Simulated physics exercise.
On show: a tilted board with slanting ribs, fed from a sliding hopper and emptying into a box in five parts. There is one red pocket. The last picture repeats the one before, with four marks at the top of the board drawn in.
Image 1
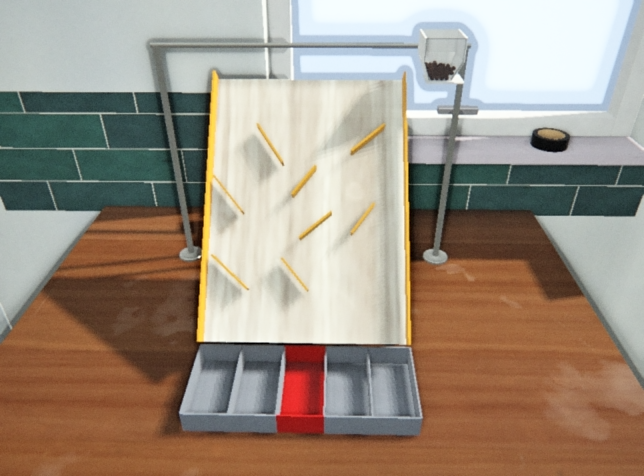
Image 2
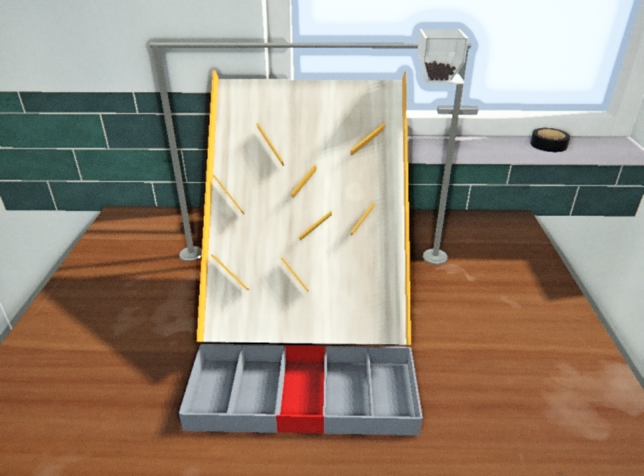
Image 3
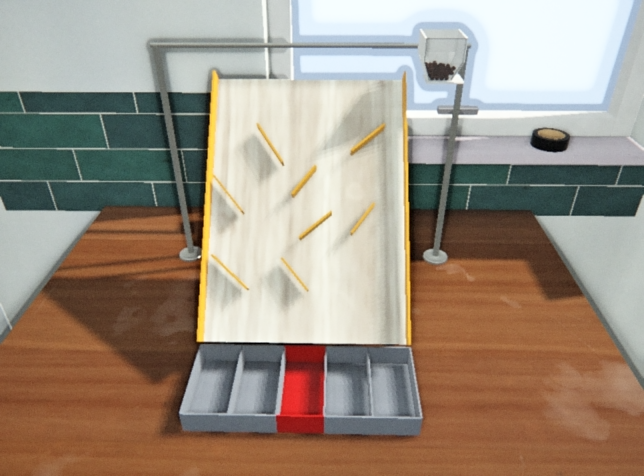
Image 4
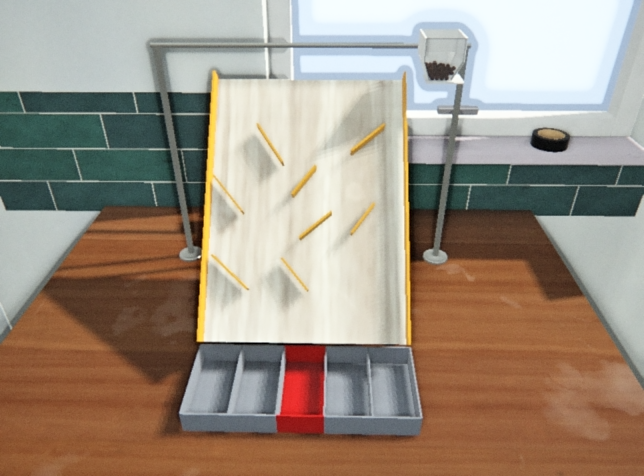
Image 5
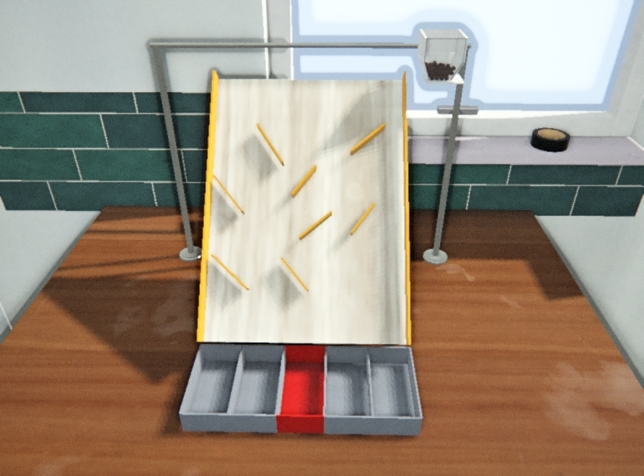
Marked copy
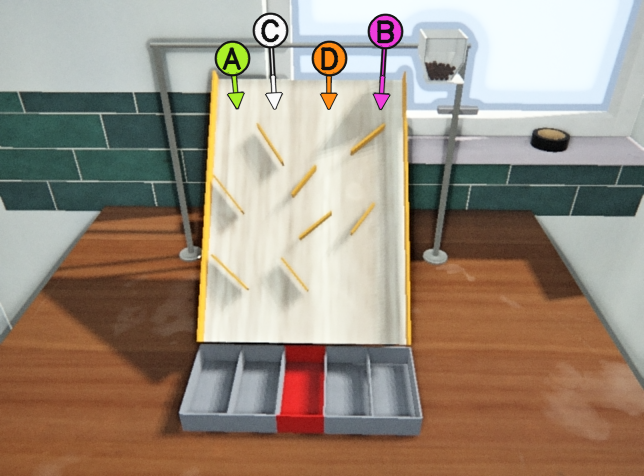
A tilted board with slanting ribs stands above a box with one red pocket, motionless.
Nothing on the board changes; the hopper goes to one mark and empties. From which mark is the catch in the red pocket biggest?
The best mark is A.
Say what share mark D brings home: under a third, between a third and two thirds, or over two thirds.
Mark D gives under a third.
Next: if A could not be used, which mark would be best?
That would be D.
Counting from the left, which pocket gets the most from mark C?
The second.
On the marked copy, mark A meets the board at (236, 102); mark B meets the board at (380, 103); mark C meets the board at (274, 103); mark D meets the board at (328, 103).
Choosing A, roughly half in the red pocket, roughly a third in other pockets, about a tenth outside the box.
Choosing B, just a few in the red pocket, almost all in other pockets, about a tenth outside the box.
Choosing C, about a tenth in the red pocket, almost all in other pockets.
Choosing D, roughly a quarter in the red pocket, the larger part in other pockets.
